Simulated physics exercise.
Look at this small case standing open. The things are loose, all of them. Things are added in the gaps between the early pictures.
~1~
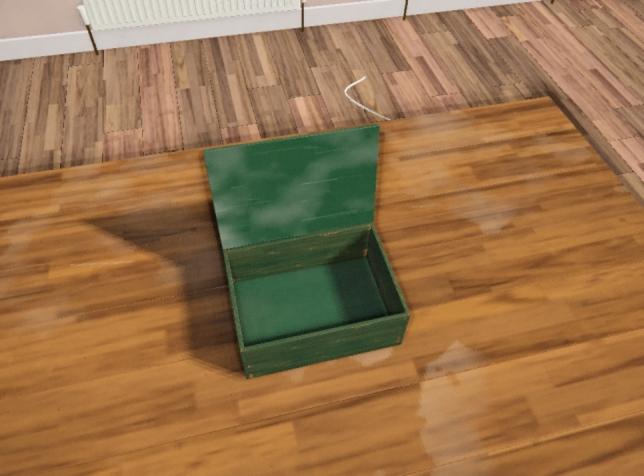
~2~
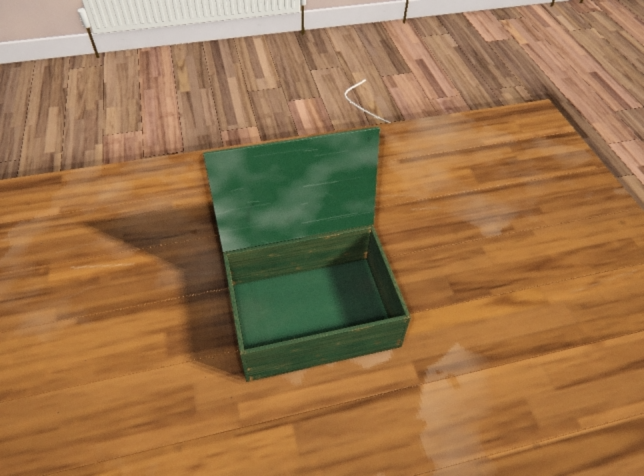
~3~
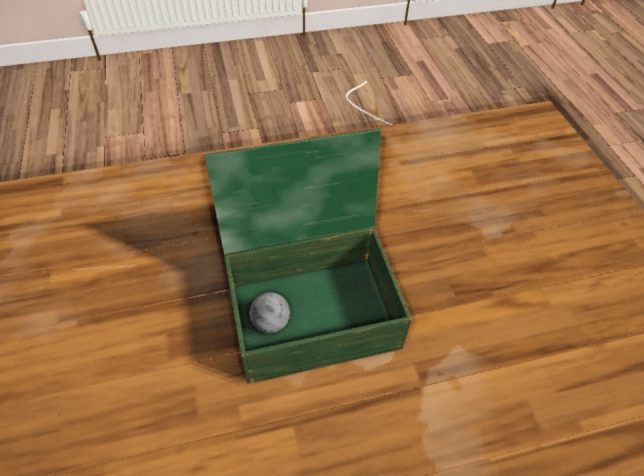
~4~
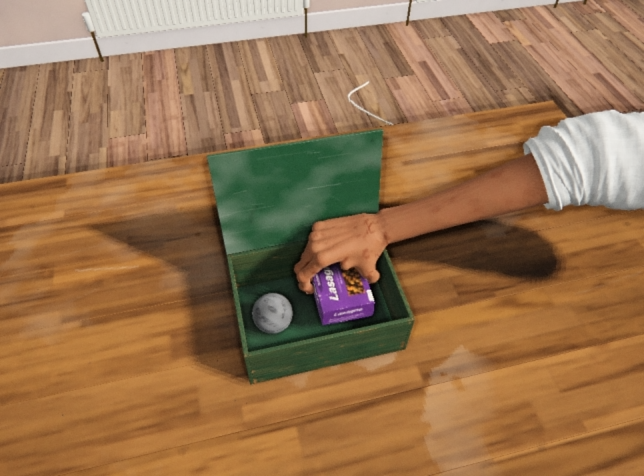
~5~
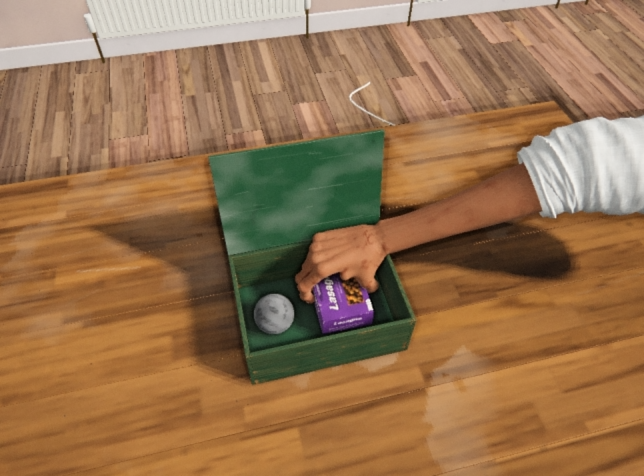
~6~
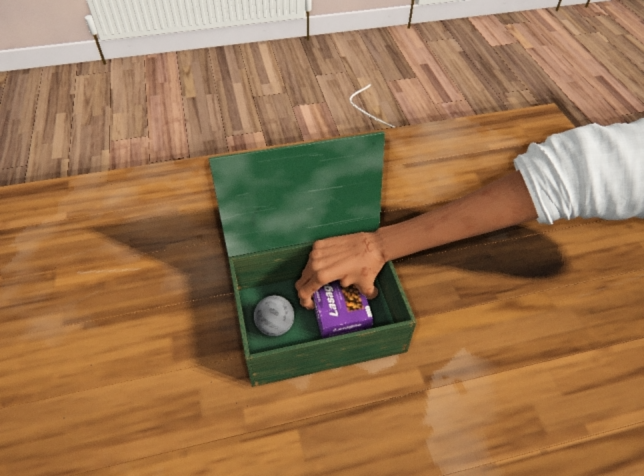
A grey ball appeared in the left side of an open, empty green box on a wooden surface, then a hand from the right lowered a purple packet in beside it and kept hold.
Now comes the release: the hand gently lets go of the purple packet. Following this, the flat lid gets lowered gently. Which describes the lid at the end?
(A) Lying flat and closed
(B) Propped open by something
Lying flat and closed (A).
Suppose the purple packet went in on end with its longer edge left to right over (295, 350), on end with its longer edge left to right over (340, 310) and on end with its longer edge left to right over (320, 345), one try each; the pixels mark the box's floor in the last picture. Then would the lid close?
In the first case the lid stays propped open; in the second it stays propped open; in the third it stays propped open.
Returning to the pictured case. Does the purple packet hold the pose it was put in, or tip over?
Well, the purple packet stays just as set.
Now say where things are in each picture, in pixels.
The last thing is not in view yet, in the first frame.
The last thing is not in view yet, in the second frame.
The last thing is not in view yet; grey ball (270, 313), in the third frame.
Still above its spot; purple packet (339, 282); grey ball (272, 313), in the fourth frame.
Still above its spot; purple packet (339, 292); grey ball (274, 314), in the fifth frame.
Put in, still held; purple packet (339, 298); grey ball (274, 316), in the sixth frame.
Then, 1.10 s later than the last frame, lid starting down.
Then, 1.60 s later than the last frame, lid 58° above the rim.
Then, 1.90 s later than the last frame, lid 34° above the rim.
Then, 2.20 s later than the last frame, lid 6° above the rim.
When it is over, lid shut; both as before. End places, in pixels of the last picture, purple packet near (339, 298).
